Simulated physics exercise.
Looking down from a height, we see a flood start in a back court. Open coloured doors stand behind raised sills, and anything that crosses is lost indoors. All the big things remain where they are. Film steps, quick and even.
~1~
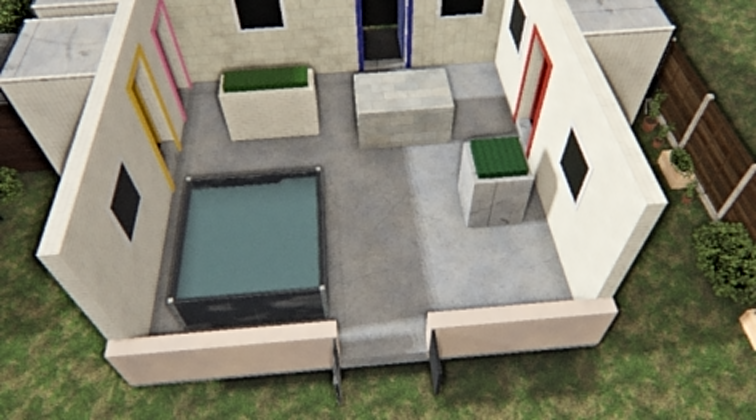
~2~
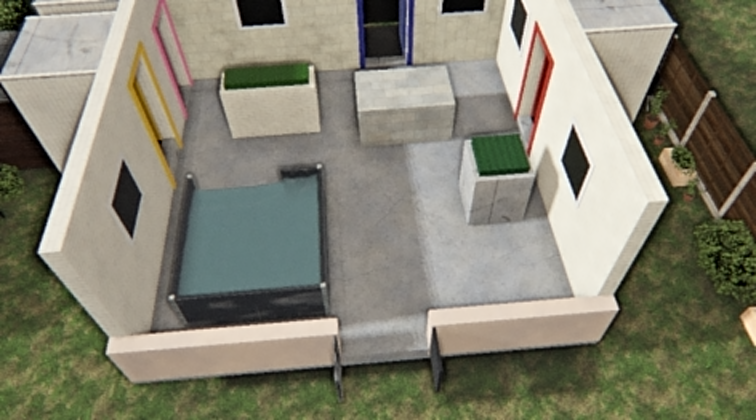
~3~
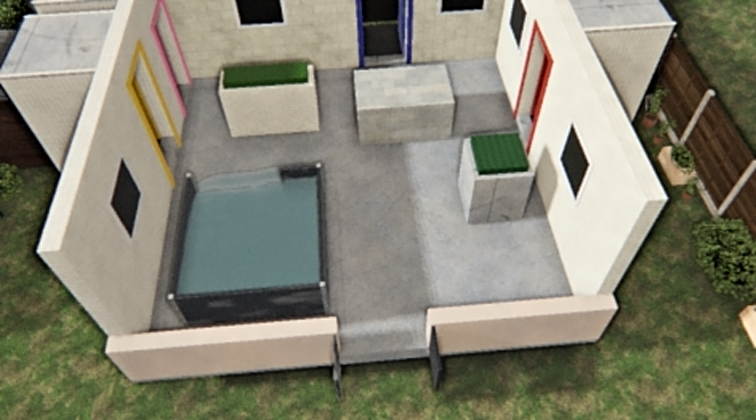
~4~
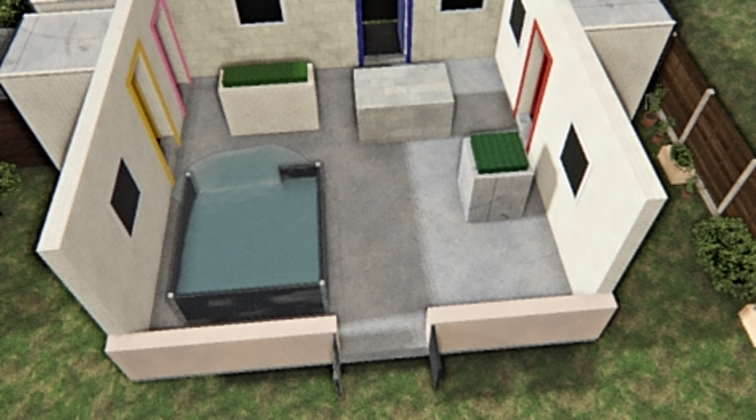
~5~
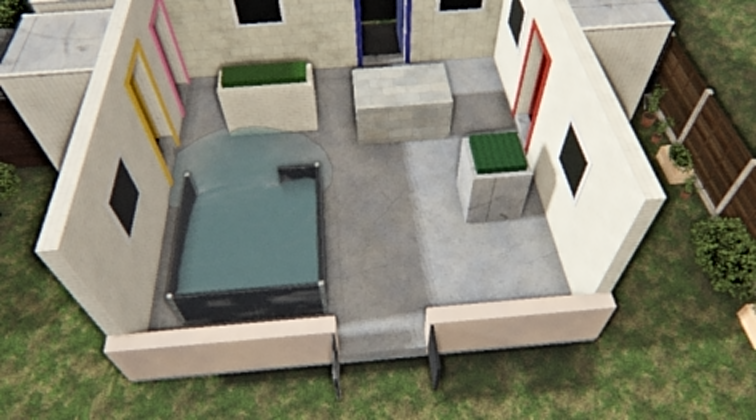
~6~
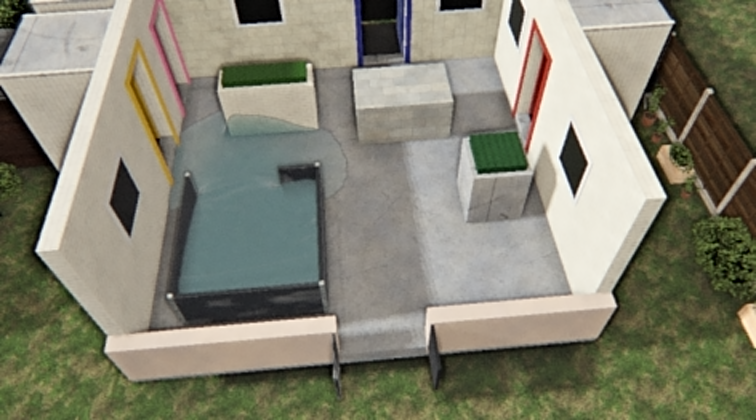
A walled back court with coloured doors held a dark-sided tank of still water, until the tank's far side opened and water poured out, spreading across the grey floor towards the grass-topped block.
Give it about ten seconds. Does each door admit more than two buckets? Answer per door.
The pink door: It does; the red door: It does not; the yellow door: It does not; the blue door: It does.
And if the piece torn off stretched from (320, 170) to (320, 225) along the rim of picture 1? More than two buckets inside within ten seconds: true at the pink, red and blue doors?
Door by door, the pink door crosses the line, then the red door crosses the line, then the blue door comes up short.
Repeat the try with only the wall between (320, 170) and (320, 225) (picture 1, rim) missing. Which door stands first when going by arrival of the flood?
That would be the red one.
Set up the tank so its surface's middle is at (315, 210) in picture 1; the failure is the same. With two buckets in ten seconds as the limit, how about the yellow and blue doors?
I'd say the yellow door runs past the limit and the blue door runs past the limit.
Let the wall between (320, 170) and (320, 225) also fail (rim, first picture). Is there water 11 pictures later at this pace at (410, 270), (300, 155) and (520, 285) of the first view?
Taken in turn they're swamped, unwetted and swamped.
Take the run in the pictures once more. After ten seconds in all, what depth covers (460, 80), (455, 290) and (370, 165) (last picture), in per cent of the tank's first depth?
In that order: 14, 8 and 10 per cent.
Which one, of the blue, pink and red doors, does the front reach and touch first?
Call: The one in pink.
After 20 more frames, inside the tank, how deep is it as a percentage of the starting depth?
Roughly 32 %.
A moment on, water covers 20 % of the floor; the pink door under two buckets in, the red door not reached, the yellow door wet at the sill, nothing in, the blue door not reached.
Next, water covers 40 % of the floor; the pink door over two buckets in, the red door not reached, the yellow door under two buckets in, the blue door wet at the sill, nothing in.
Then, water covers 70 % of the floor; the pink door far over two buckets in, the red door not reached, the yellow door under two buckets in, the blue door under two buckets in.
Later, water covers 95 % of the floor; the pink door far over two buckets in, the red door wet at the sill, nothing in, the yellow door under two buckets in, the blue door over two buckets in.
In the end, water covers 100 % of the floor; the pink door far over two buckets in, the red door wet at the sill, nothing in, the yellow door under two buckets in, the blue door over two buckets in.
